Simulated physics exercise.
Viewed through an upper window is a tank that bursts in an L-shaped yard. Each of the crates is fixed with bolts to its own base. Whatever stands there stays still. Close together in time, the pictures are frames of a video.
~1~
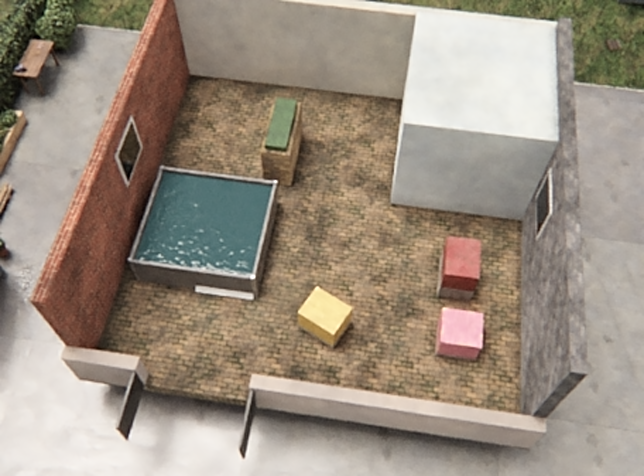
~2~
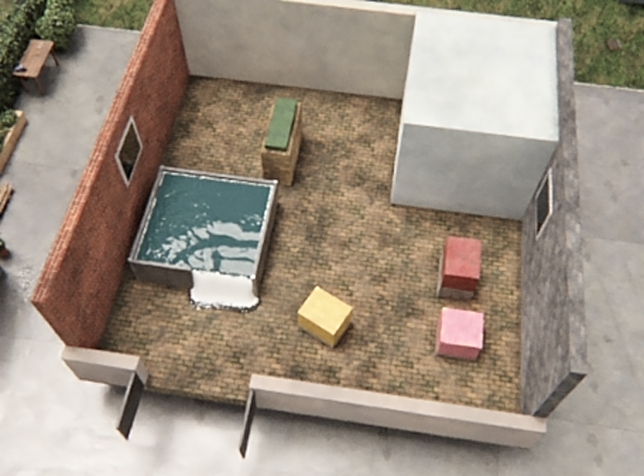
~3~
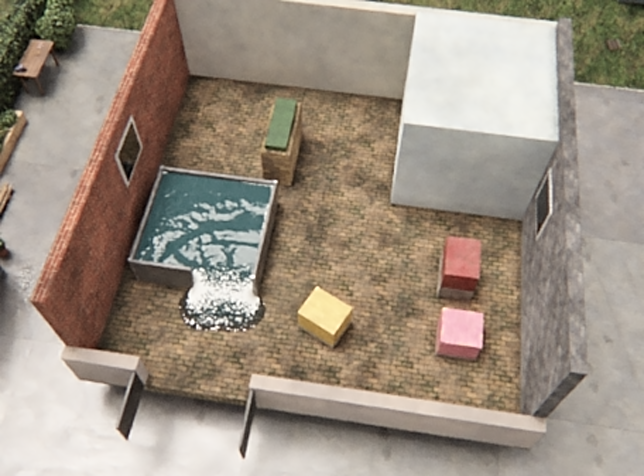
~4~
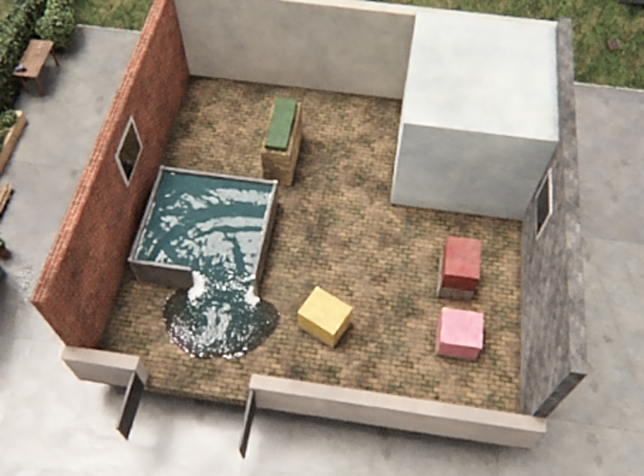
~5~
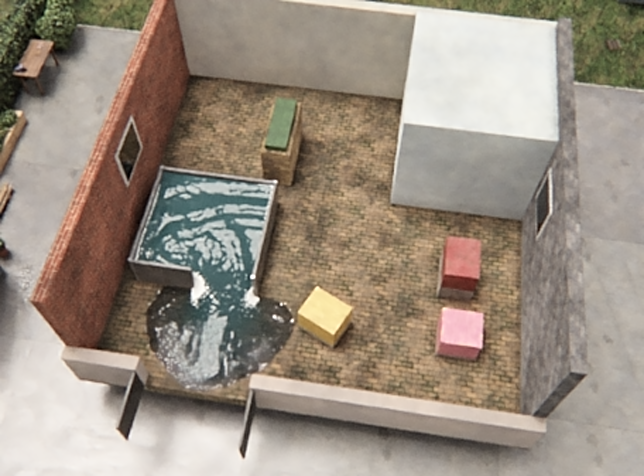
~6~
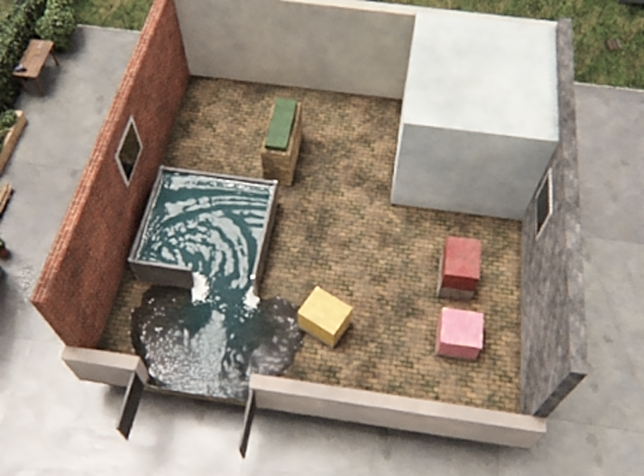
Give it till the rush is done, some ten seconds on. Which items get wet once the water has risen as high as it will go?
The red crate remains dry, the pink crate ends up wet, the yellow crate remains dry.
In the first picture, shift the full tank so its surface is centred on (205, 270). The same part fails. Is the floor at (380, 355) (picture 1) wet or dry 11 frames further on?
Submerged.
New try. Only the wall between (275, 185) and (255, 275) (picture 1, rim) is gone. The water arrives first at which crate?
The one in yellow, by my reading.
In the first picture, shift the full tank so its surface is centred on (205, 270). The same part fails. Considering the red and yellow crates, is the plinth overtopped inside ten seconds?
The red crate is not reached, and the yellow crate is not reached.
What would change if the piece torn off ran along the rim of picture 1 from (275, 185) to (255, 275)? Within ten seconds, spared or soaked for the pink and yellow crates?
The pink crate is flooded and the yellow crate is flooded.
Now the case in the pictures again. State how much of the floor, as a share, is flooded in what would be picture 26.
My estimate is close to 30 per cent.
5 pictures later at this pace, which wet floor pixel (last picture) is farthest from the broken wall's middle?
The flood front should get to about (343, 402).
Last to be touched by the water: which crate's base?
The red crate, as I see it.
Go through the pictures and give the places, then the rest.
Still water in the water tank at (206, 222), in the first picture.
Water pours out at (225, 284) and has run to (257, 300), in the second picture.
Water pours out at (225, 285) and has run to (190, 320), in the third picture.
Water pours out at (225, 285) and has run to (200, 354), in the fourth picture.
Water pours out at (225, 286) and has run to a hidden place, in the fifth picture.
The front is at a hidden place, out from the gap at (225, 285), in the sixth picture.
A moment on, water covers 15 % of the floor; the red crate not reached, the pink crate not reached, the yellow crate water round its plinth.
Next, water covers 20 % of the floor; the red crate not reached, the pink crate not reached, the yellow crate water round its plinth.
Then, water covers 30 % of the floor; the red crate water round its plinth, the pink crate water round its plinth, the yellow crate water round its plinth.
Later, water covers 45 % of the floor; the red crate water round its plinth, the pink crate water round its plinth, the yellow crate water round its plinth.
In the end, water covers 60 % of the floor; the red crate stayed above the water, the pink crate was topped, the yellow crate stayed above the water.
